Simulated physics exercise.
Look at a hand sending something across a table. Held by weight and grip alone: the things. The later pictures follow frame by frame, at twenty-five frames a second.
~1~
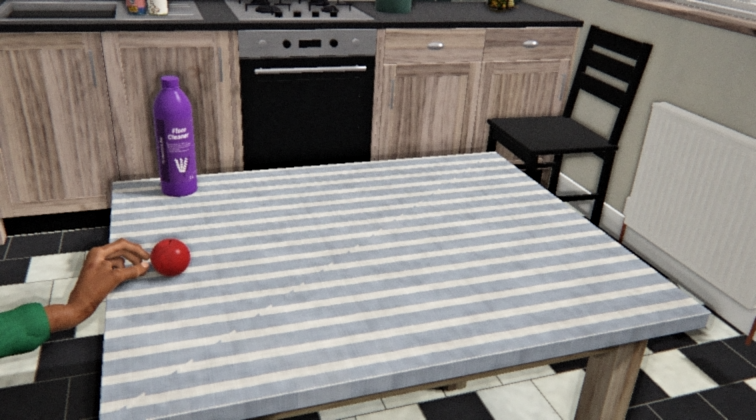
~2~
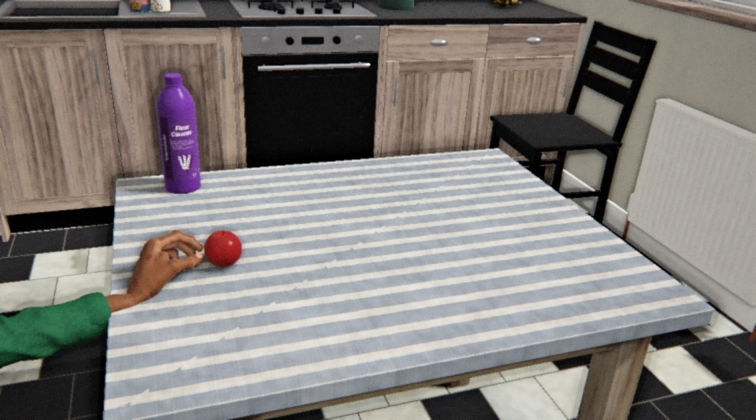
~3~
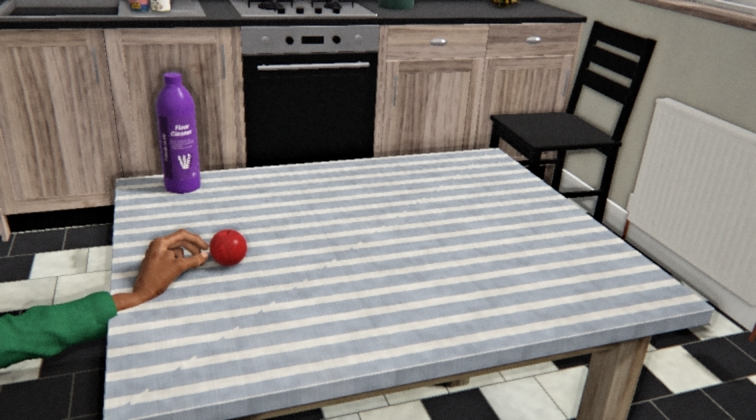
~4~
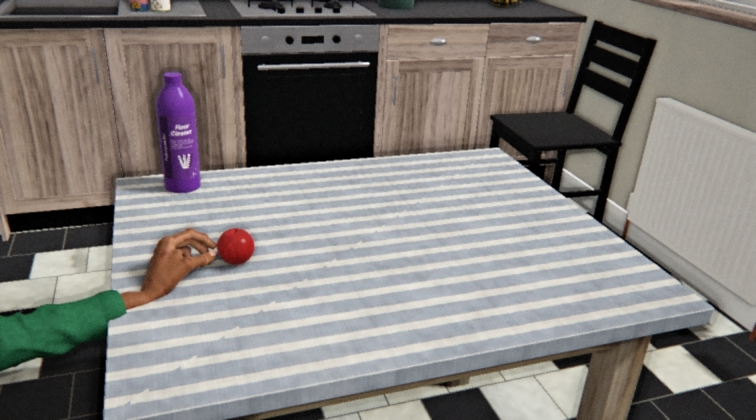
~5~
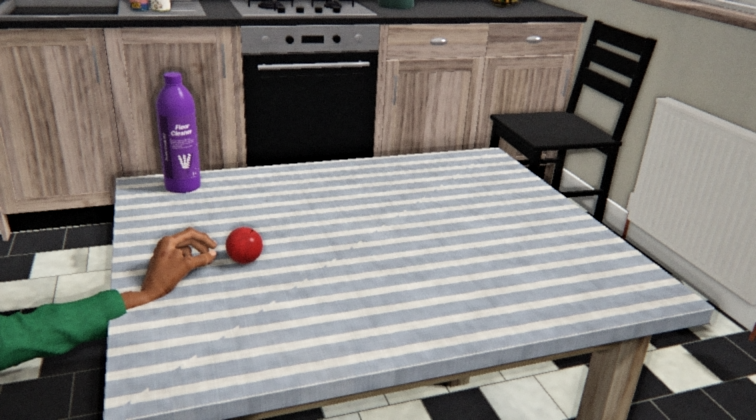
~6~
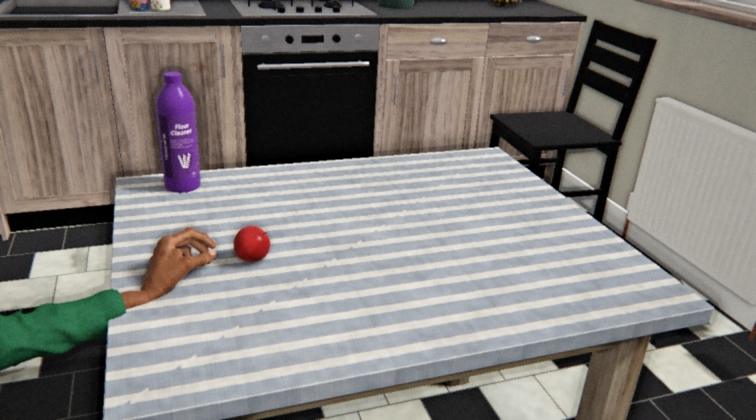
A red apple moves a short way right across a striped tabletop, pushed by a hand in a green sleeve, then rolls slightly ahead as the hand stays still; a purple bottle stands behind them.
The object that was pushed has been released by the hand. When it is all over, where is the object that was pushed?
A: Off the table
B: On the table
On the table.
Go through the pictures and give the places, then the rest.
In the first frame, under the hand; red apple (171, 257).
In the second frame, under the hand; red apple (223, 249).
In the third frame, under the hand; red apple (228, 248).
In the fourth frame, red apple (236, 246).
In the fifth frame, red apple (244, 246) moved a little.
In the sixth frame, red apple (252, 244) moved a little.
Then, 0.10 s later than the last frame, red apple moved about its own width near (269, 242).
Then, 0.20 s later than the last frame, red apple moved about its own width near (282, 241).
Then, 0.30 s later than the last frame, red apple moved about its own width near (293, 240).
Then, 0.50 s later than the last frame, red apple moved well along near (304, 238).
When it is over, moved from the start, red apple. End places, in pixels of the last picture, red apple near (306, 238).
